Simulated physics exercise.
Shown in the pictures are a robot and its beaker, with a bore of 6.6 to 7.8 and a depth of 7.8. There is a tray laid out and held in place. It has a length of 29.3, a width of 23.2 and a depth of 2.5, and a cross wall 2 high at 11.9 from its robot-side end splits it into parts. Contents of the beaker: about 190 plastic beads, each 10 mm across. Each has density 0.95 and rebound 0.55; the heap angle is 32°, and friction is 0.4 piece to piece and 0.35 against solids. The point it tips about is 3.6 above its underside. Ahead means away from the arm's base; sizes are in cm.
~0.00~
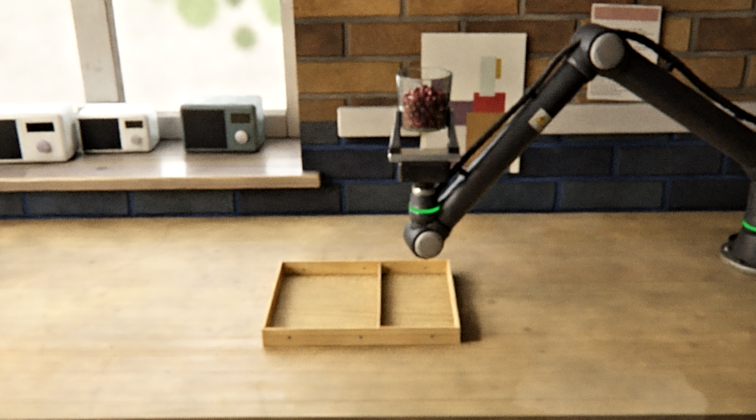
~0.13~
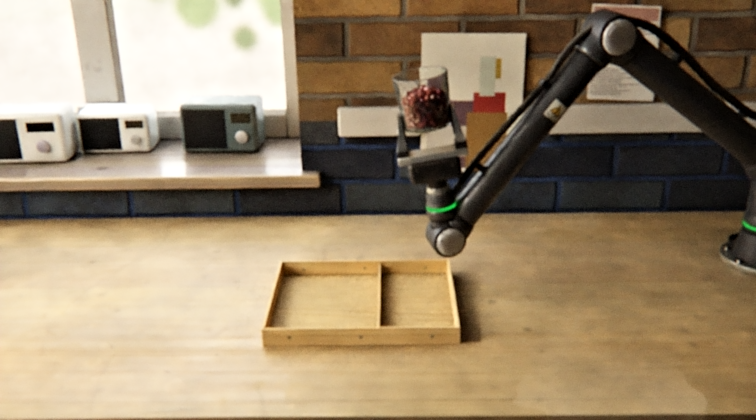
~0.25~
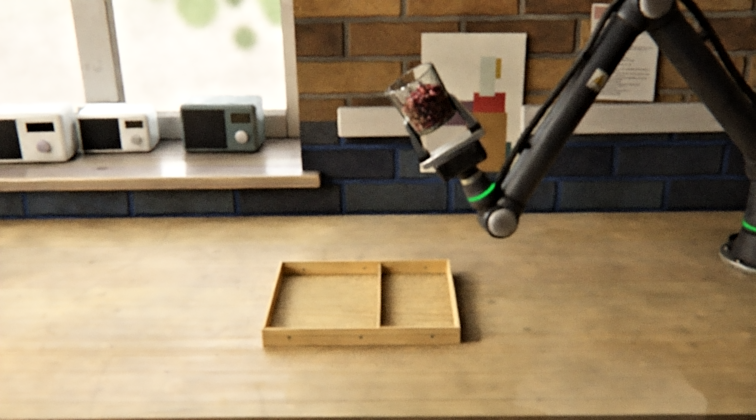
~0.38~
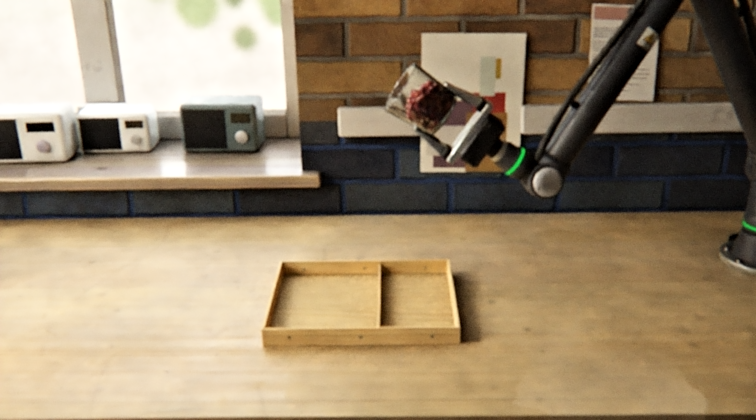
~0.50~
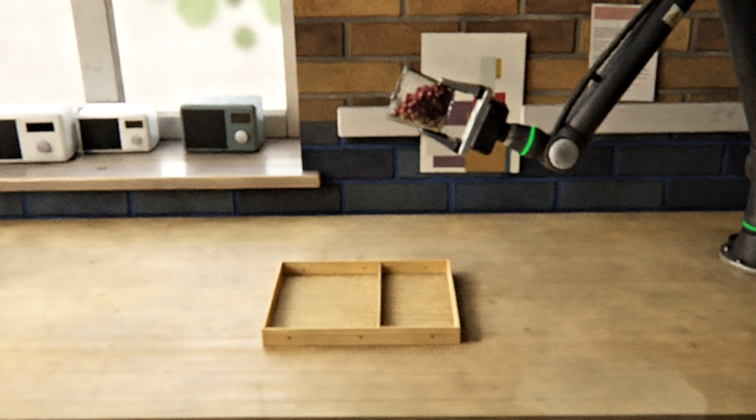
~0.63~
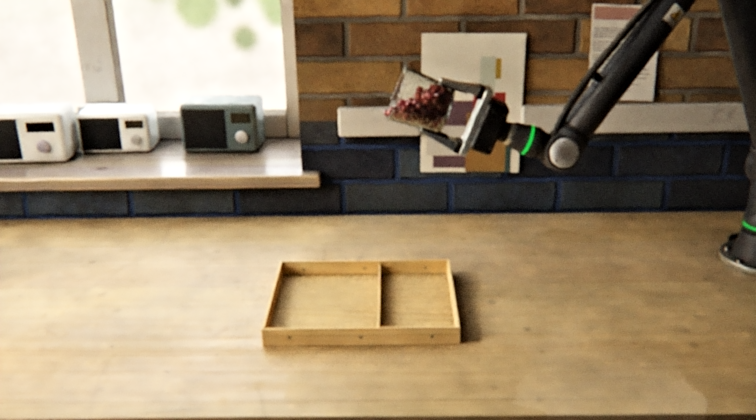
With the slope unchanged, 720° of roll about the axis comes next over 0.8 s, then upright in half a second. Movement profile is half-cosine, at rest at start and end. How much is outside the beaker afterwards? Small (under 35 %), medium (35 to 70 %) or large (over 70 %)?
Small.
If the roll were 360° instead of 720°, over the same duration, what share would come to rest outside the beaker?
Then about 10 percent.
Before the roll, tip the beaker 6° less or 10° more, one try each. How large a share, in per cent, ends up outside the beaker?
The first try gives around 0 percent, the second around 40 percent.
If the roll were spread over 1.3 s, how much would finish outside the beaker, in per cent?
It would come to around 20 percent.
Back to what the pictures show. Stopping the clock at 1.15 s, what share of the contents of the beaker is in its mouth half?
Roughly 30 percent.
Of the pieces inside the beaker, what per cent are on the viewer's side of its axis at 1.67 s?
Roughly 55 in every hundred.
After 1.15 s, tipped 69°, highest piece 38 above the table; 175 in the beaker, 5 in the far-side part, 8 in flight or on a rim.
After 1.67 s, tipped 36°, highest piece 36 above the table; 166 in the beaker, 11 in the far-side part, 3 on the table or floor, 2 in the robot-side part, 6 in flight or on a rim.
After 2.13 s, upright, highest piece 38 above the table; 166 in the beaker, 17 in the far-side part, 3 on the table or floor, 2 in the robot-side part.
After 2.83 s, upright, highest piece 38 above the table; 166 in the beaker, 17 in the far-side part, 3 on the table or floor, 2 in the robot-side part.
At rest, 166 in the beaker, 17 in the far-side part, 3 on the table or floor, 2 in the robot-side part. That is 12 % outside the beaker.
